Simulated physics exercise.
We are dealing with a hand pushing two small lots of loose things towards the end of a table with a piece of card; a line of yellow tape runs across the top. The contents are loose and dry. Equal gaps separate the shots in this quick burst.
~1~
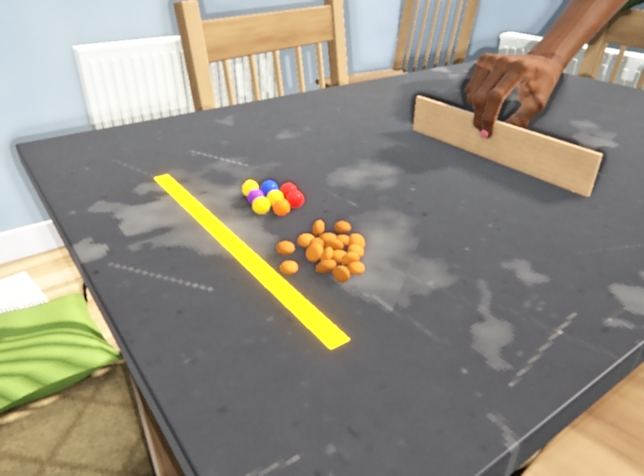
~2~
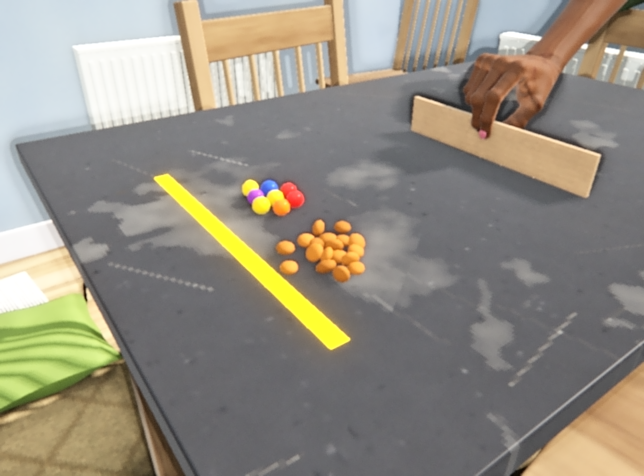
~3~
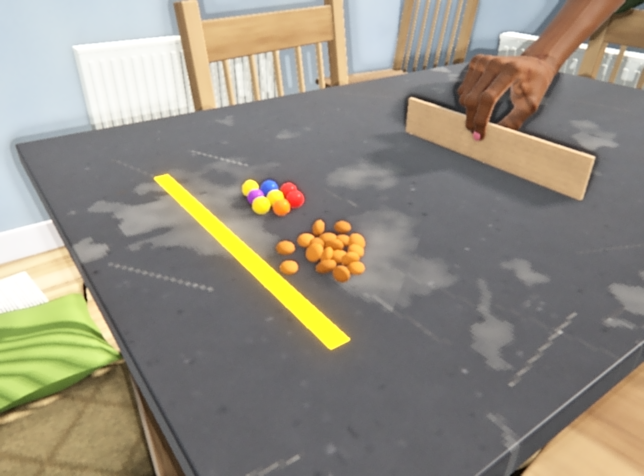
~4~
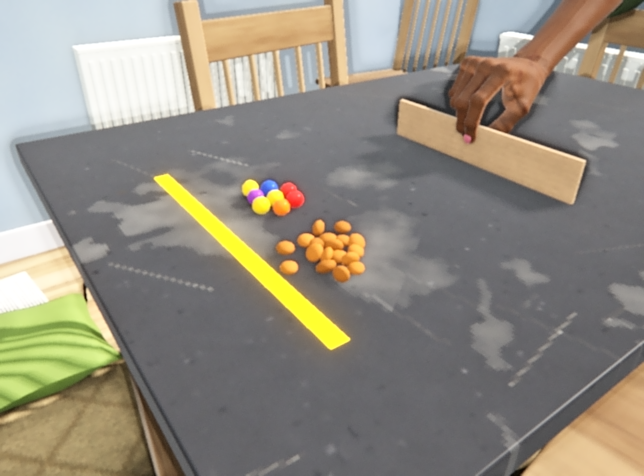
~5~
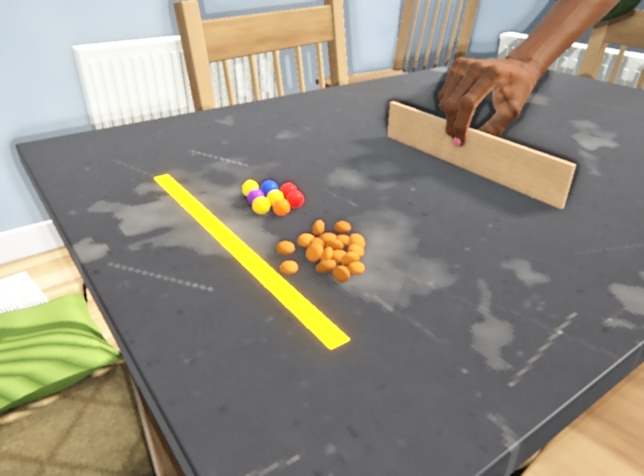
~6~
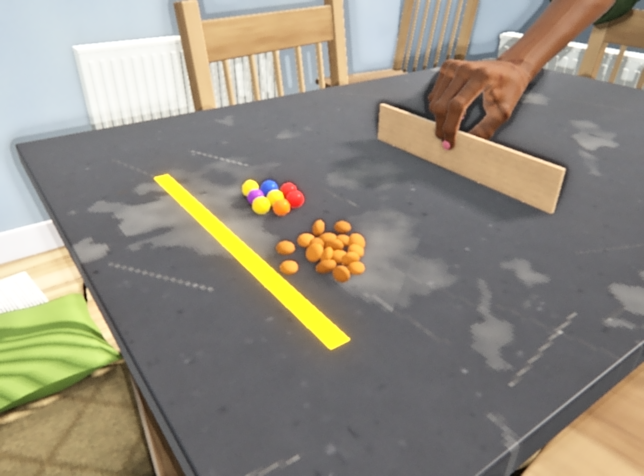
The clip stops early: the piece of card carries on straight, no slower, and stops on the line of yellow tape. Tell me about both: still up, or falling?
The front portion stays put. Back portion: It loses some over the edge.
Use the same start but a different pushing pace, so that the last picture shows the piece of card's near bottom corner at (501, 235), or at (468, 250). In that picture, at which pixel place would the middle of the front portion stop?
I'd put it around (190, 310) on the first run and around (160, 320) on the second.
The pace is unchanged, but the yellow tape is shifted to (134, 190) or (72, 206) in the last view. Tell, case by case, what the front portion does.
In case one it does not fall, and in case two it has some fall off.
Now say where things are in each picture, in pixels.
In the first frame, piece of card (579, 169), at rest; yellow tape (167, 182), well back from the edge; edge at (94, 290); front portion (334, 247), a few bits of cat kibble; back portion (275, 198), a few gumballs.
In the second frame, piece of card (577, 170); back portion (275, 198).
In the third frame, piece of card (571, 172); front portion (334, 247).
In the fourth frame, piece of card (562, 176); back portion (275, 198).
In the fifth frame, piece of card (552, 180); front portion (334, 247).
In the sixth frame, piece of card (542, 184); yellow tape (167, 182); edge at (94, 290); front portion (334, 247); back portion (275, 198).
Then, 0.51 s later than the last frame, piece of card still moving, near (353, 161); front portion all on the table, its front near (290, 267); back portion all on the table, its front near (261, 206).
Then, 1.05 s later than the last frame, piece of card stopped at the yellow tape; front portion all on the table, its front near (200, 302); back portion all on the table, its front near (159, 228).
Then, 1.33 s later than the last frame, piece of card stopped at the yellow tape; front portion all on the table, its front near (196, 304); back portion all on the table, its front near (74, 256).
When it is over, piece of card stopped at the yellow tape; front portion all on the table, its front near (196, 304); back portion every one over the edge.
